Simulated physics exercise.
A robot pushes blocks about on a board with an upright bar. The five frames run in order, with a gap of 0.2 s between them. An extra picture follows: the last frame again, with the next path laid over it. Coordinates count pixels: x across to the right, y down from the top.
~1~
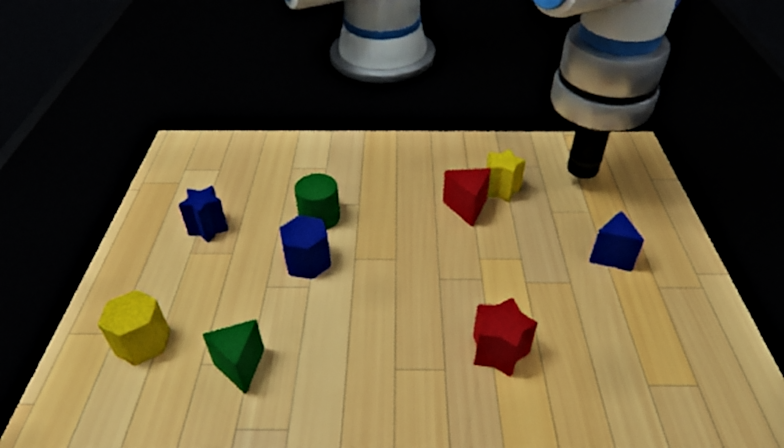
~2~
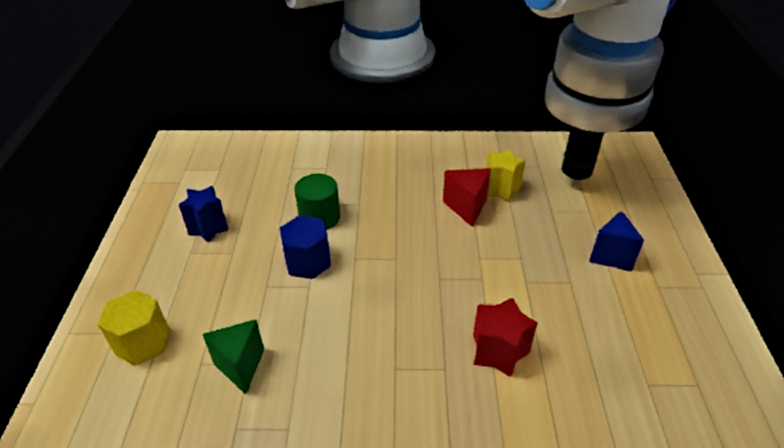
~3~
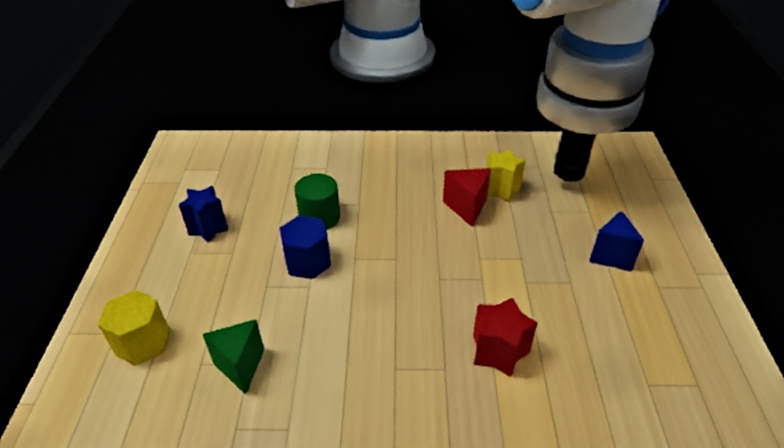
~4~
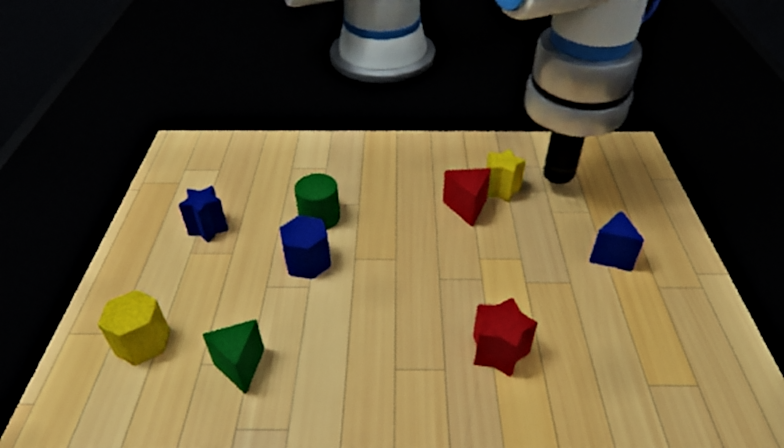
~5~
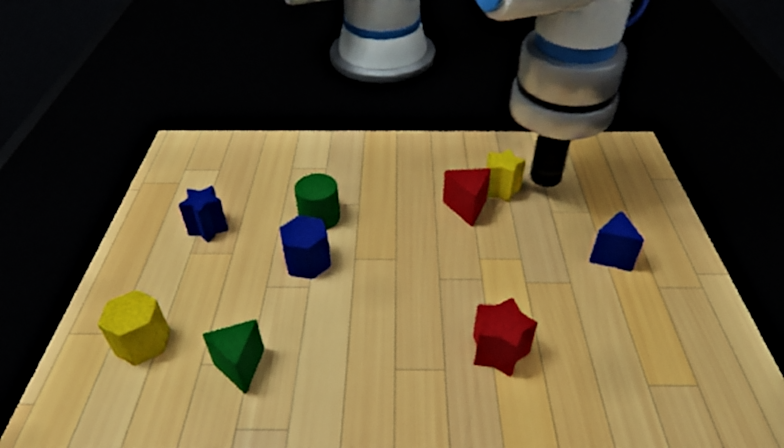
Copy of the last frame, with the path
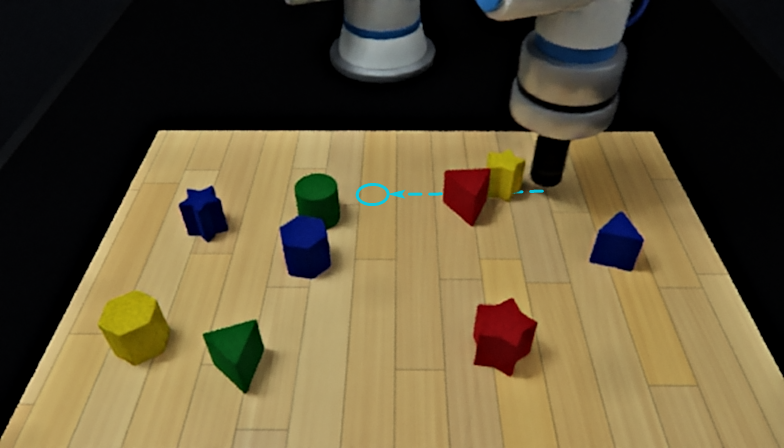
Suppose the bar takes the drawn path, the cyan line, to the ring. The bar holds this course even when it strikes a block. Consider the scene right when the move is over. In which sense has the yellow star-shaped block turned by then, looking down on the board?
The block spins clockwise.
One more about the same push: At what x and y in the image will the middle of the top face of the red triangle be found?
My best guess is (440, 186).
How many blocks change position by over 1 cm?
My guess is two.
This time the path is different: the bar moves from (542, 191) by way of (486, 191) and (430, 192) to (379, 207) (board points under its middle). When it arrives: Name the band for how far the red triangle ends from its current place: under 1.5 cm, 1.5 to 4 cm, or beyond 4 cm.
1.5-4 cm.
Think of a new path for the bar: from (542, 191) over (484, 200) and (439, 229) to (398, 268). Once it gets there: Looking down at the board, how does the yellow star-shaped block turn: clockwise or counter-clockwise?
The block turns clockwise.
Drawn move, from (542, 191) to (373, 194).
The first path, step by step. One third of the way, bar at (487, 180); red triangle at (461, 181), turned 15° anticlockwise; yellow star-shaped block at (462, 155), turned 10° anticlockwise.
Two thirds of the way, bar at (429, 181); red triangle at (440, 186), turned 95° anticlockwise; yellow star-shaped block at (420, 146), turned 35° clockwise.
At the end, bar at (372, 182); green cylinder still; red triangle at (440, 186), turned 100° anticlockwise; yellow star-shaped block at (414, 145), turned 65° clockwise.
